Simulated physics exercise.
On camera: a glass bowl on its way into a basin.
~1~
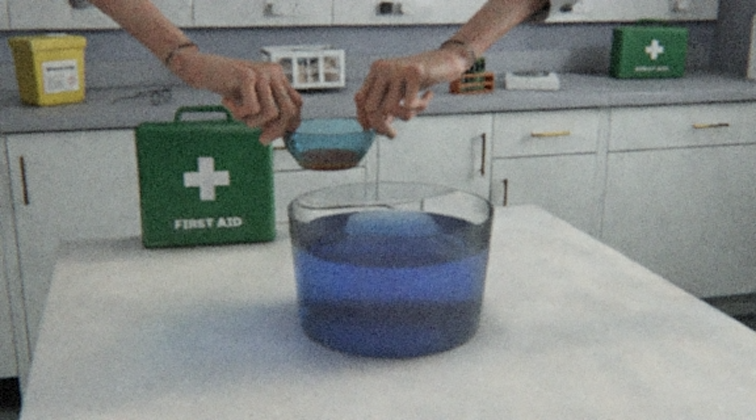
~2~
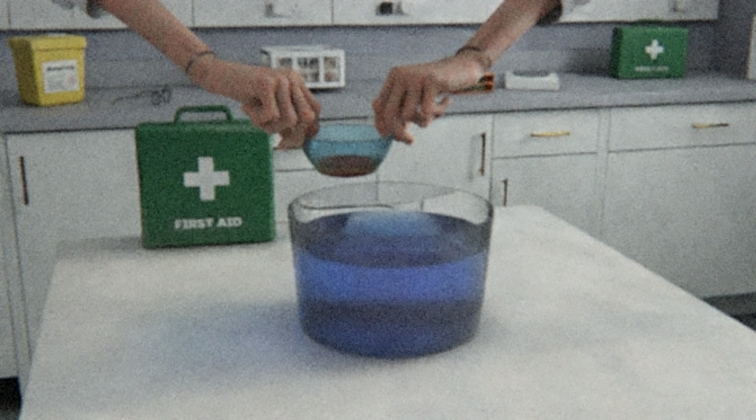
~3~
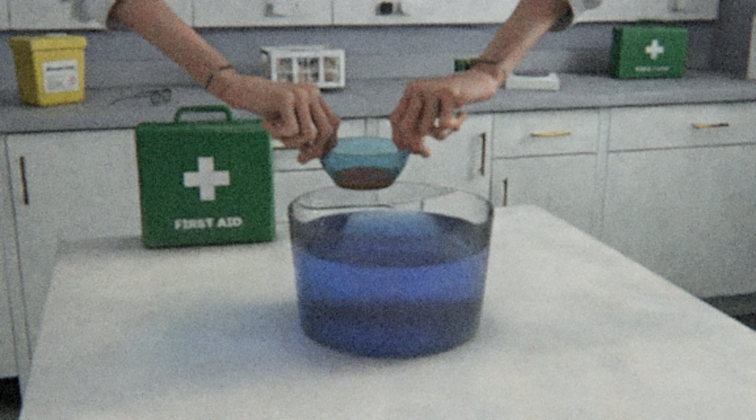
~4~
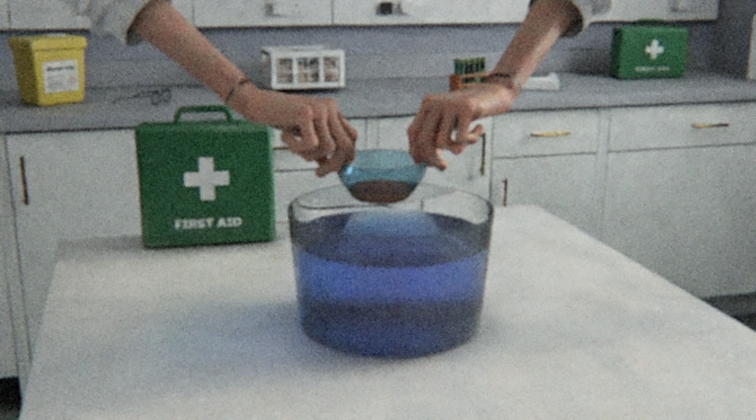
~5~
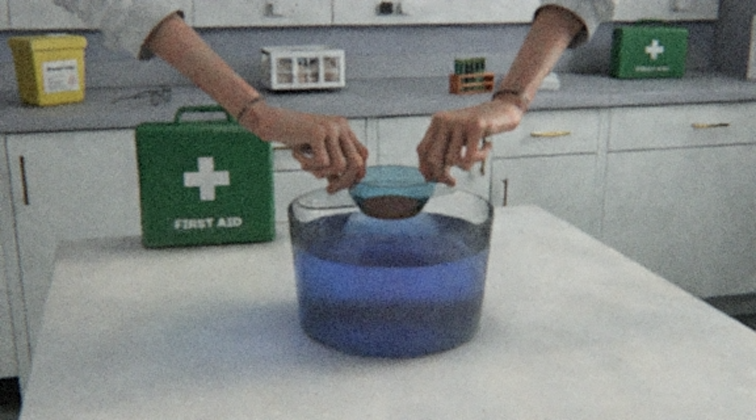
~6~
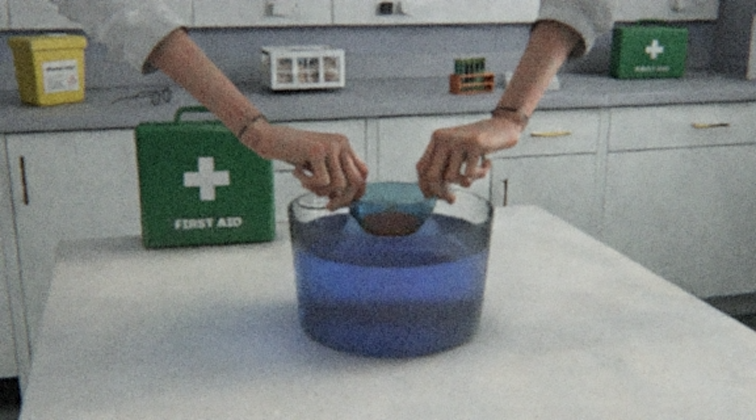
Small blue glass bowl with a little reddish-brown contents being lowered by two hands into a clear basin of blue liquid.
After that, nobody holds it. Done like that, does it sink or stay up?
It stays up.
Next, the bowl dips into the dyed water.
After that, it bobs and steadies.
Finally, the bowl floats with about half of its side showing.
